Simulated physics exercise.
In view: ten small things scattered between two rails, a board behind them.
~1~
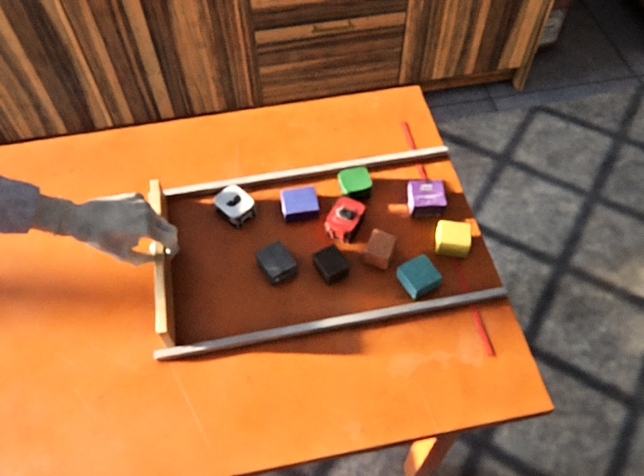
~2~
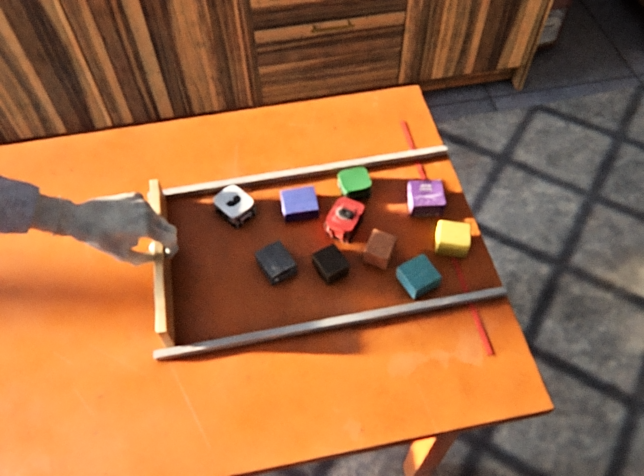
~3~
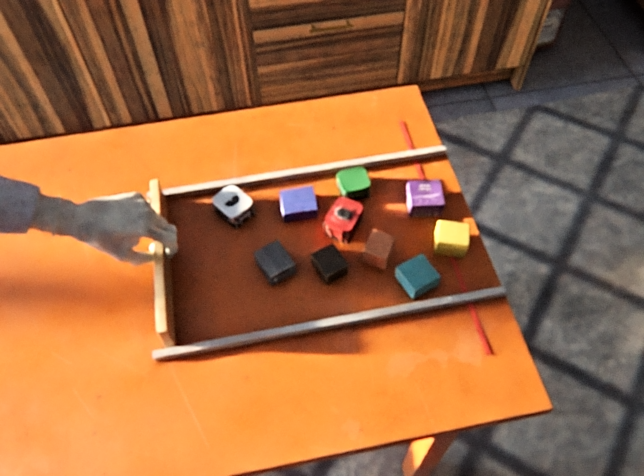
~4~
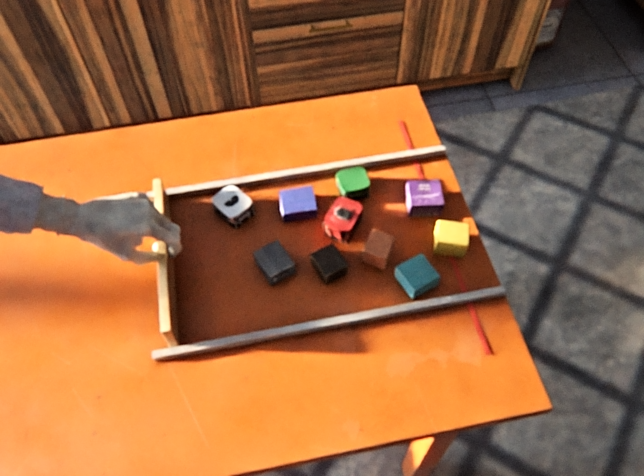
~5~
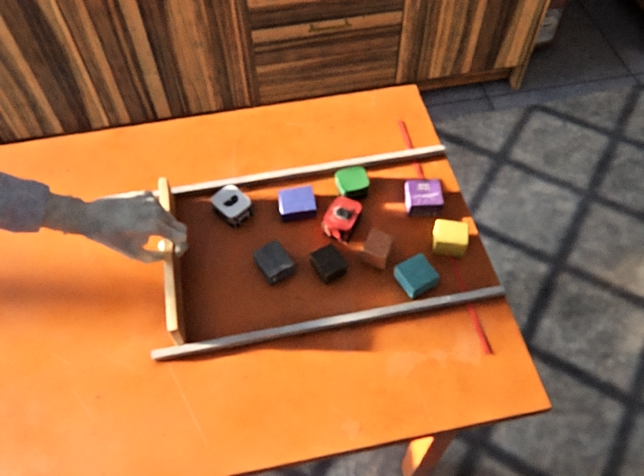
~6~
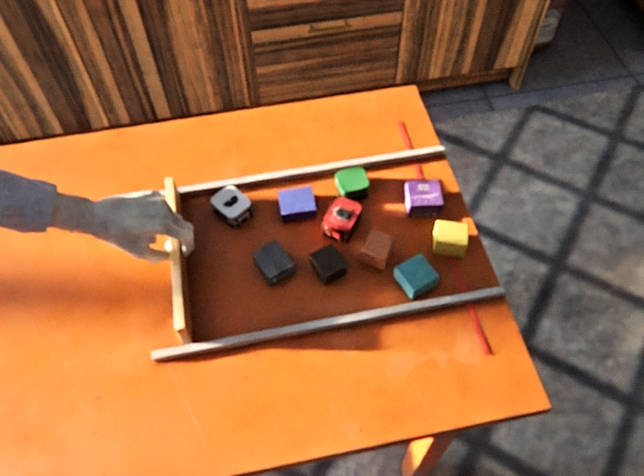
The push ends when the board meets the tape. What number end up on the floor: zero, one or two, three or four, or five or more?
As it turns out, the number that fall off is five or more.
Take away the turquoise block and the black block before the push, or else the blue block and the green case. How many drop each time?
5 in the first case, 4 in the second.
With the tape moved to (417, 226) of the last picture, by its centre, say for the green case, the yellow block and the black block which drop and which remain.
The green case is lost; the yellow block falls; the black block remains up.
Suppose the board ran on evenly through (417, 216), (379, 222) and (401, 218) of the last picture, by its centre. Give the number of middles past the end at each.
Past the end: 4, 0 and 2.
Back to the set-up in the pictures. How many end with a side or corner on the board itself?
In contact: 3.
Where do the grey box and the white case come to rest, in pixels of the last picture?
The grey box at (460, 238), the white case at (437, 178).
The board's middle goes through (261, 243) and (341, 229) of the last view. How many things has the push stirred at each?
By then 3, and 7.
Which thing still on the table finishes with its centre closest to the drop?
The red case.
Early on, none off yet; yellow block at rest near (450, 239); purple box at rest near (423, 199); turquoise block at rest near (416, 276).
A while later, none off yet; yellow block leaning well over near (500, 246); purple box travelled about its own width near (464, 201); turquoise block travelled a little near (435, 278).
Finally, the number that fall off is five or more; lost, blue block, black block, green case, orange block, purple box and yellow block.
